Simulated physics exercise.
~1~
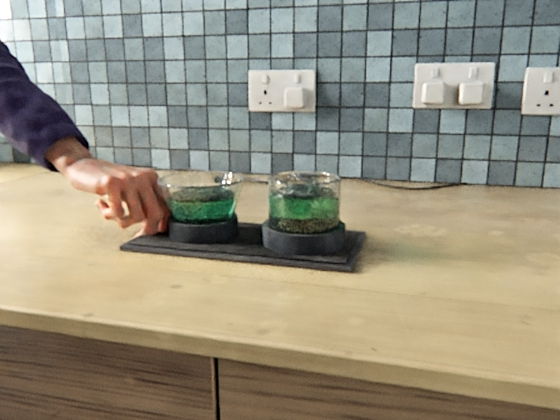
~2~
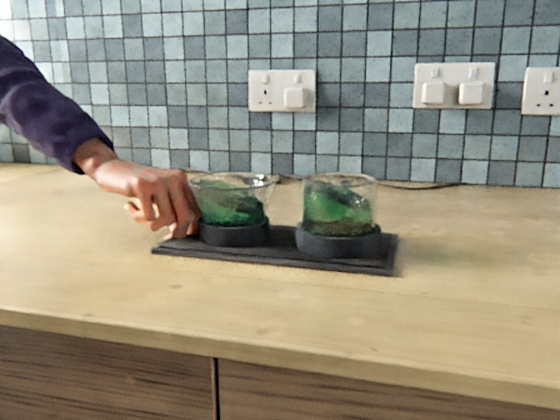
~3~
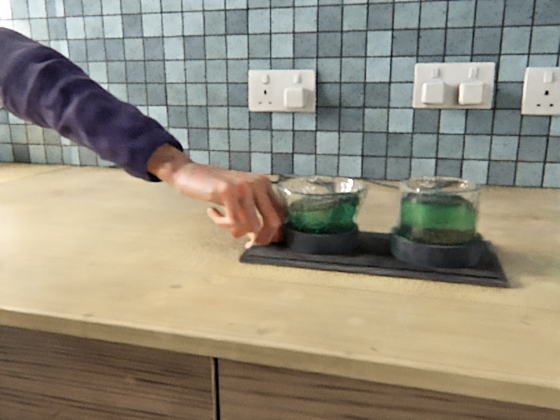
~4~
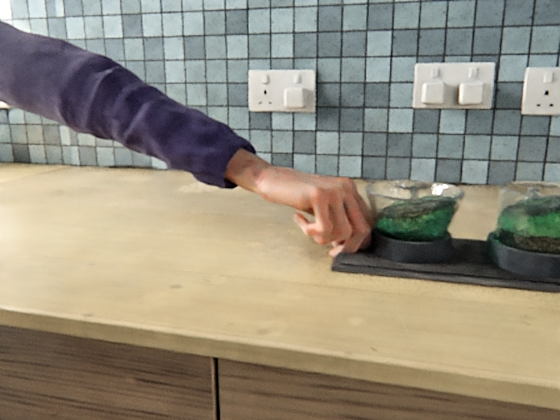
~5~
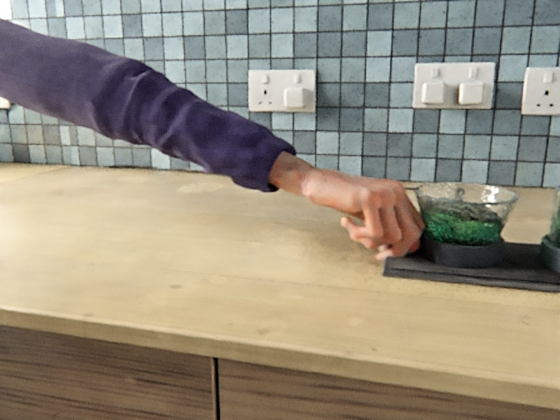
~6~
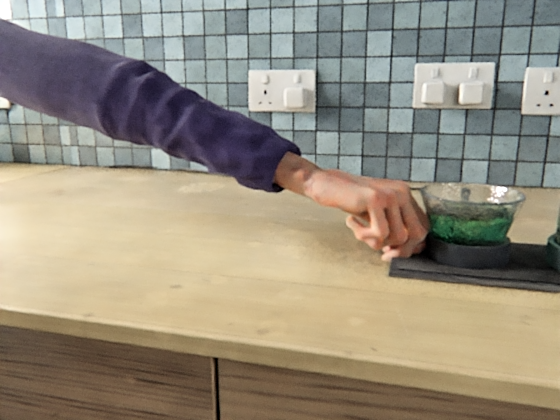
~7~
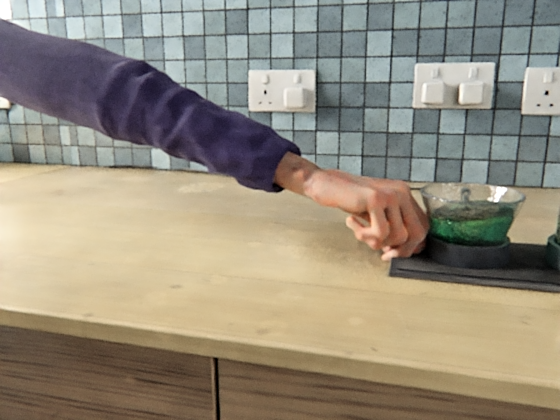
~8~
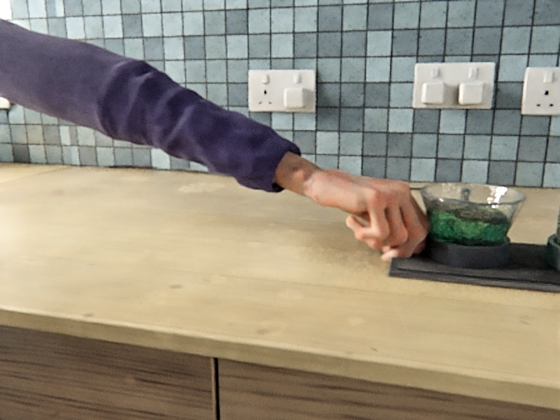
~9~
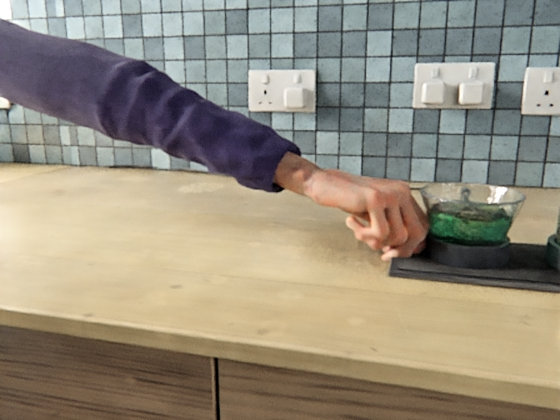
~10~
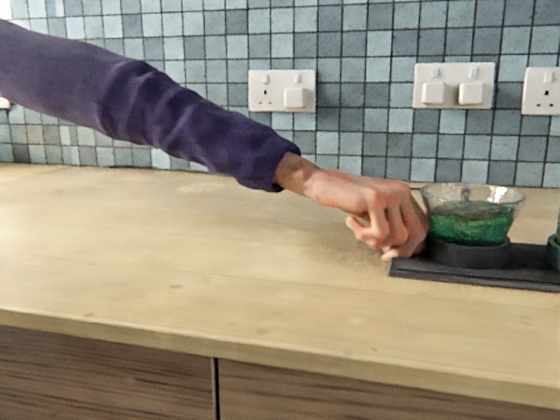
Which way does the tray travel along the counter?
The tray slides to the right, pushed by the hand at its left end.
